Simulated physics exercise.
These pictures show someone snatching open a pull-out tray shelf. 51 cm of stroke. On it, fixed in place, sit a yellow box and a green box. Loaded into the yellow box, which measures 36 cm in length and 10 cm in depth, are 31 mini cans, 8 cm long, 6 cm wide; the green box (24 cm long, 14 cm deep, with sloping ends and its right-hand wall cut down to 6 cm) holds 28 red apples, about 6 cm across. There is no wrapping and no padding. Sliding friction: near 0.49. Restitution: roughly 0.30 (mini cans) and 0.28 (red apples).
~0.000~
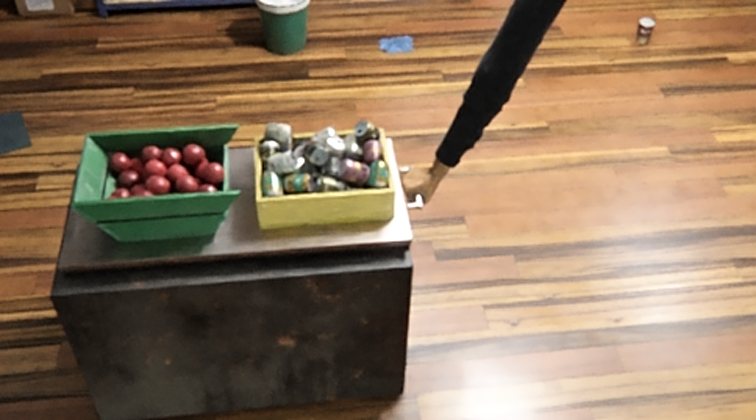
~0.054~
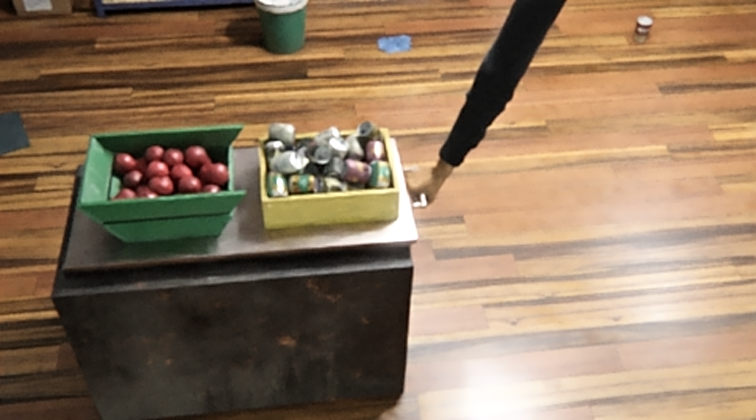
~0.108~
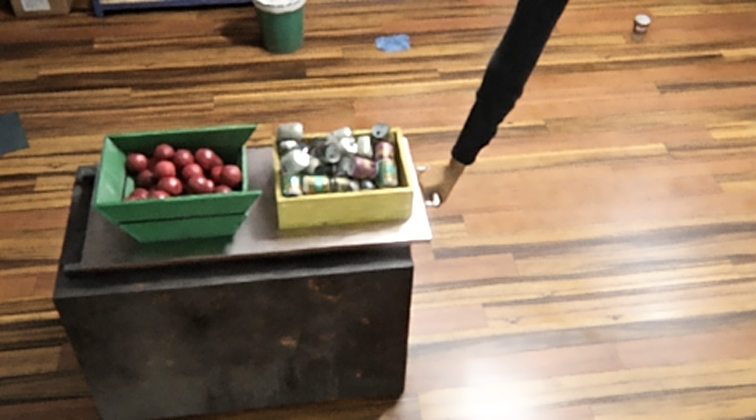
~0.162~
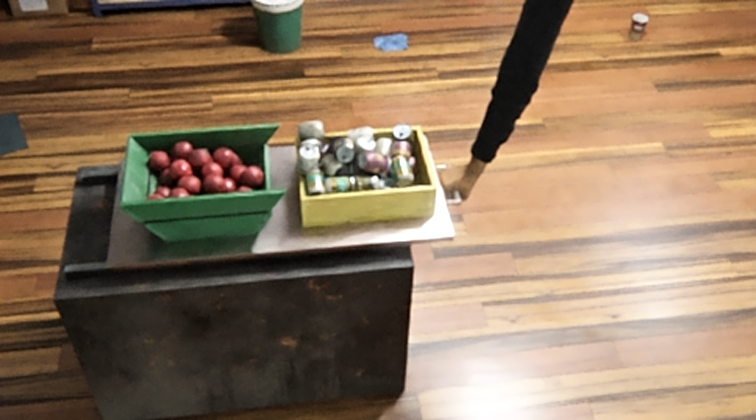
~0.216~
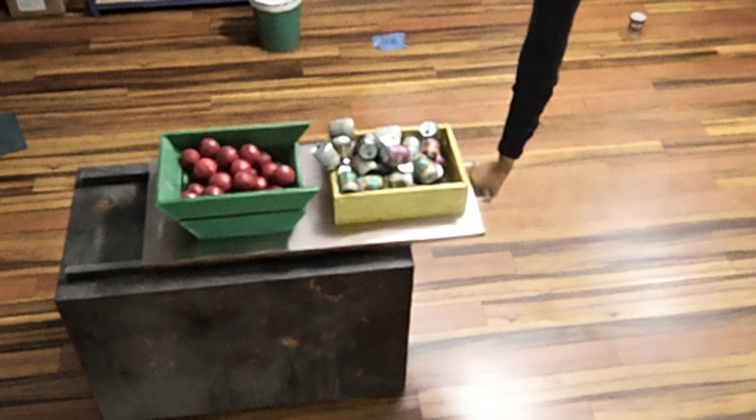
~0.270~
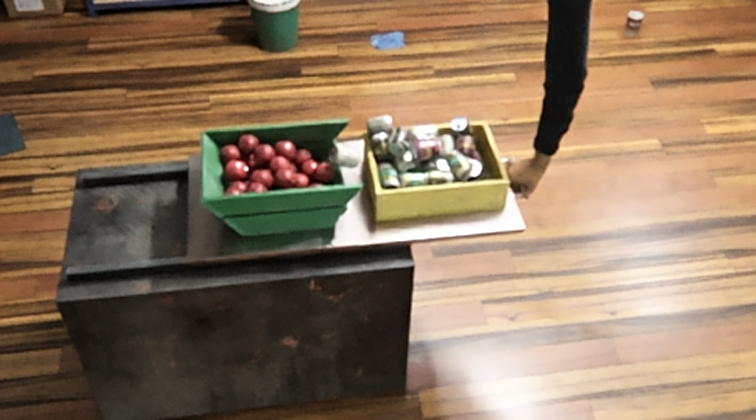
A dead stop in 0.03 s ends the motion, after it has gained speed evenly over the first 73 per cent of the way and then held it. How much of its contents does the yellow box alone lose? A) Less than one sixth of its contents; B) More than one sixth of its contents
More than one sixth of its contents (B).
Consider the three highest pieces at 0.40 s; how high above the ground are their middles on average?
I'd guess about 90 cm.
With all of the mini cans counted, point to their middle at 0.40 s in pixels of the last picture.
I'd put the middle close to (502, 149).
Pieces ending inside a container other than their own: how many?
About 3 in total.
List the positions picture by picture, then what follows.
In the first frame (each is followed by its nearest rim corner in this view; the camera moves round a little), yellow box, (262, 199); green box, (74, 203); drawn out 0 cm; none out.
The second frame shows yellow box, (267, 200); green box, (80, 204); drawn out 1 cm.
The third frame shows yellow box, (282, 199); green box, (96, 205); drawn out 5 cm.
The fourth frame shows yellow box, (306, 198); green box, (122, 204); drawn out 12 cm.
The fifth frame shows yellow box, (339, 195); green box, (158, 202); drawn out 21 cm; 1 out, the lowest can at (326, 156).
The sixth frame shows yellow box, (382, 192); green box, (204, 199); drawn out 33 cm; 1 out, the lowest can at (345, 157).
After 0.32 s, the runners reach their end.
After 0.40 s, yellow box 29 in, 2 out and green box 28 in, 0 out.
After 0.52 s, yellow box 27 in, 4 out and green box 24 in, 4 out.
After 0.74 s, yellow box 22 in, 9 out and green box 22 in, 6 out.
Outcome (at 1.18 s), yellow box 21 in, 10 out and green box 22 in, 6 out. Asked share, 10 of 31, 32 per cent.
